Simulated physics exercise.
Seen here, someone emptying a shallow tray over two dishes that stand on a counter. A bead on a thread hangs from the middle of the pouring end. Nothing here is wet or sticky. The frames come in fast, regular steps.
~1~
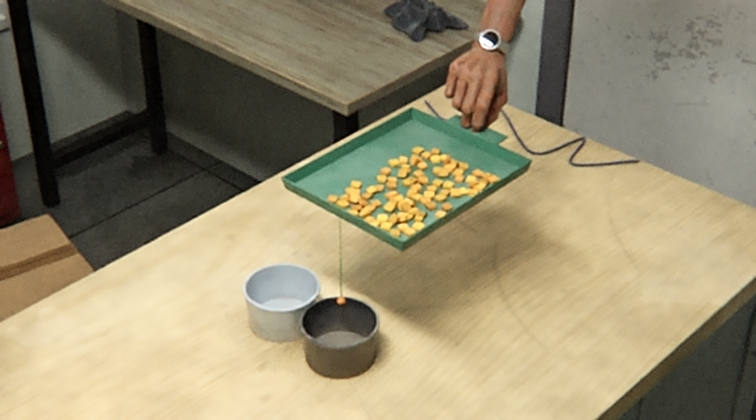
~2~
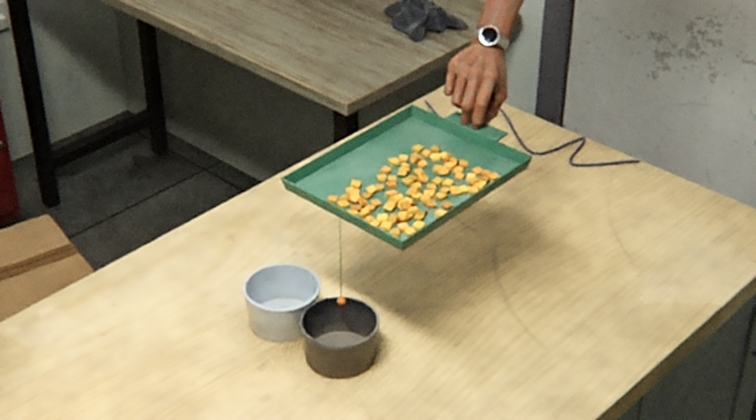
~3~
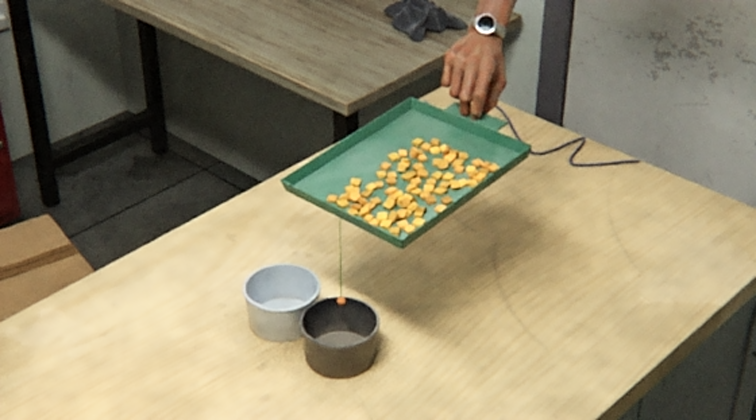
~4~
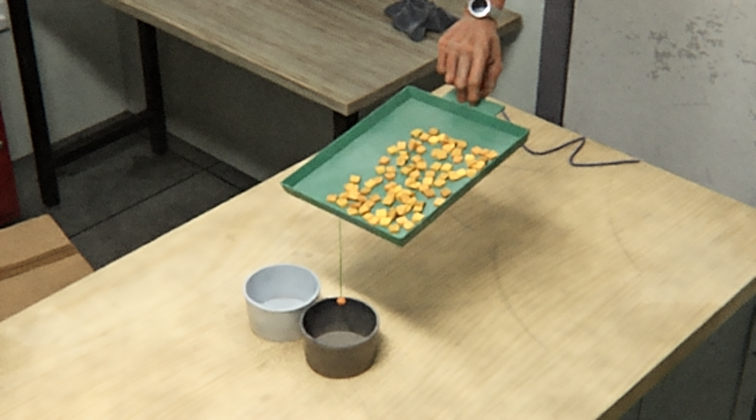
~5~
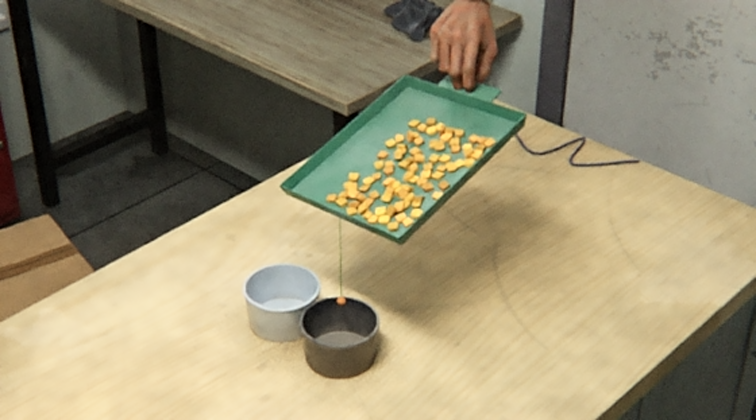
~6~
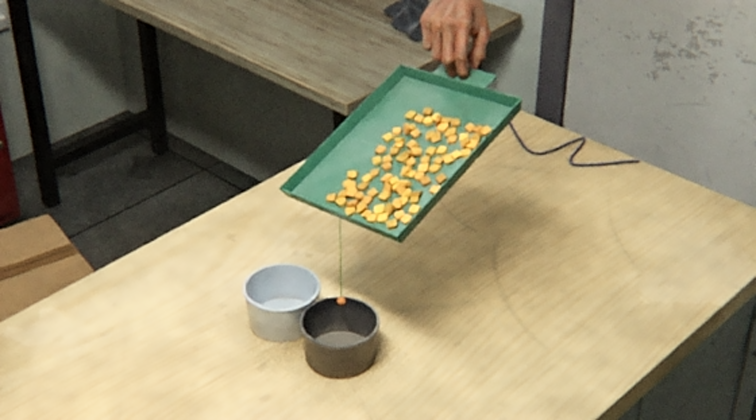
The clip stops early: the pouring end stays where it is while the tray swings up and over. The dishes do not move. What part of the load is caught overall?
Caught overall: Over half.
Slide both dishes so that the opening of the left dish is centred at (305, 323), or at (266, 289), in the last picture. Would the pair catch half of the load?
One: Below a half. Two: Most of it.
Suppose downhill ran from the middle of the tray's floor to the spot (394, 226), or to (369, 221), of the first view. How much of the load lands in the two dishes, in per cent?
The first gives 10 %, the second 30 %.
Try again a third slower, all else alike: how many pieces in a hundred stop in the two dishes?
Close to 80 per cent.
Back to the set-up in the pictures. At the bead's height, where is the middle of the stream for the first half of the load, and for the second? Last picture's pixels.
First near (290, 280), later near (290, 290).
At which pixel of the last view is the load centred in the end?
Close to (282, 323).
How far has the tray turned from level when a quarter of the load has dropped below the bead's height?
At some 105 degrees.
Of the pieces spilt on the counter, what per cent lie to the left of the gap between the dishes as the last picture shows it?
About 100 per cent.
Shortly afterwards, tray tipped steeply; all but a few on the tray; only a few in the air.
Next, tray tipped past a quarter turn; near two thirds on the tray; only a few in the right dish; near a quarter in the left dish; only a few outside both; a little in the air.
Some moments later, tray tipped past a quarter turn; a little in the right dish; near two thirds in the left dish; near a quarter outside both.
In the end, tray tipped past a quarter turn; a little in the right dish; near two thirds in the left dish; near a quarter outside both.
